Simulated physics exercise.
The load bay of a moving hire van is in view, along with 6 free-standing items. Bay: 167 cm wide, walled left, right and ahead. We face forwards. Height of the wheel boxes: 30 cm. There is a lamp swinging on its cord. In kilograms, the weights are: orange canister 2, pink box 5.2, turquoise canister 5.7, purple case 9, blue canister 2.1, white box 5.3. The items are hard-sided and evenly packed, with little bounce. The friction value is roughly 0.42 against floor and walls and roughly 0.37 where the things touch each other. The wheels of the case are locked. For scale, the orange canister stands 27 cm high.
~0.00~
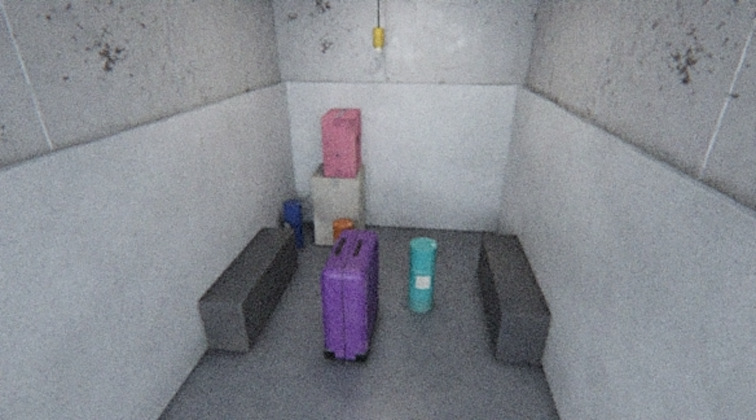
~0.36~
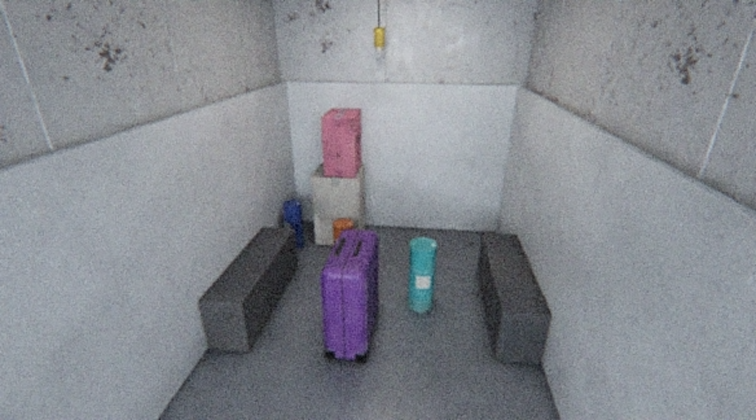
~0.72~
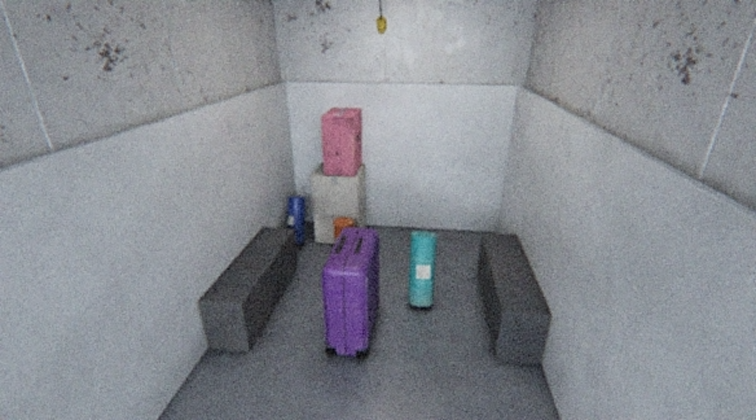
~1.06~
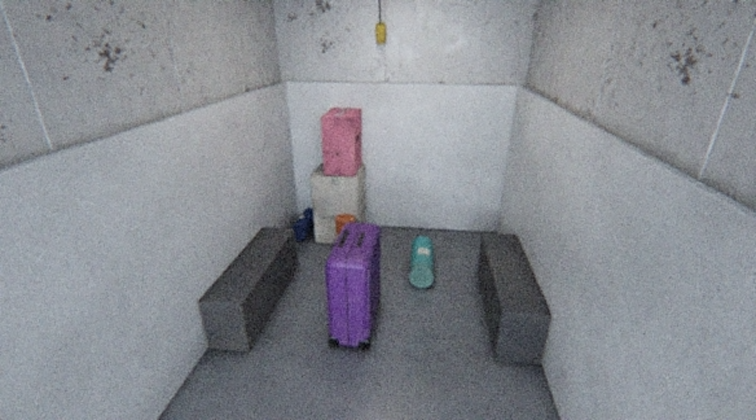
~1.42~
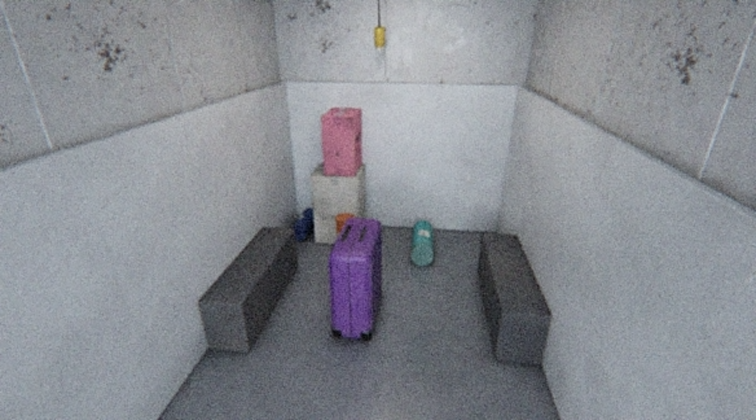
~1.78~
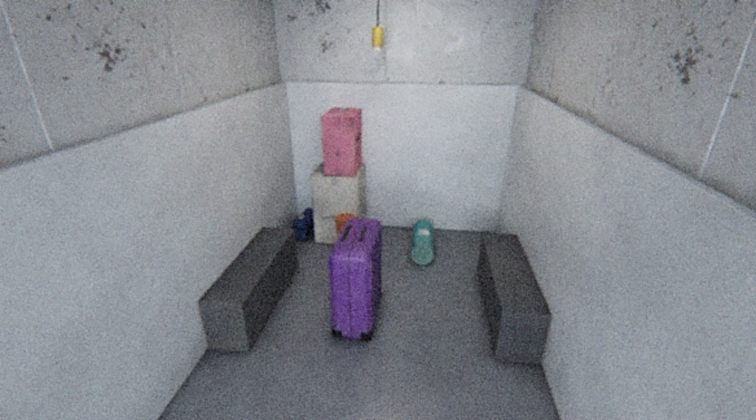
In a bare, grey-walled load bay, a blue canister and a turquoise canister tipped over onto their sides, the turquoise one rolling toward the back wall, while a purple suitcase slid back a little.
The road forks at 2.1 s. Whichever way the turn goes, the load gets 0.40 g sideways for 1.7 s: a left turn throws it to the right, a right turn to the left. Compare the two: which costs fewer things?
My guess is the right bend spares more.
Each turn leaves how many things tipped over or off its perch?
If it goes left, 4; if it goes right, 2.
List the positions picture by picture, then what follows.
In the first frame, steady run; pink box (343, 142).
In the second frame, force 0.45 g forwards; blue canister (294, 225); white box (340, 204).
In the third frame, force 0.45 g forwards; blue canister (296, 220) 18° off upright; turquoise canister (422, 268) 15° off upright.
In the fourth frame, force 0.45 g forwards; turquoise canister (422, 261) on its side; blue canister (304, 224) on its side.
In the fifth frame, steady run; turquoise canister (423, 242) on its side; purple case (358, 276) moved 15 cm.
In the sixth frame, steady run; pink box (343, 141) moved 4 cm.
Turning left. At 2.68 s, force 0.40 g right; orange canister moved 10 cm near (348, 234); pink box moved 7 cm near (352, 141); turquoise canister on its side.
After 3.28 s, force 0.40 g right; pink box now off its perch; orange canister moved 12 cm near (356, 235); turquoise canister on its side.
After 3.48 s, force 0.40 g right; orange canister moved 13 cm near (358, 235); turquoise canister on its side; blue canister on its side.
In the end (5.2 s), off its perch, pink box; toppled in the back, turquoise canister, blue canister and white box; not toppled but over 15 cm from the start, purple case; the last one under 15 cm from the start. In the last view, orange canister near (360, 235), pink box near (473, 219).
Turning right instead, turquoise canister and blue canister tipped over or off its perch, 2 of 6 in all.
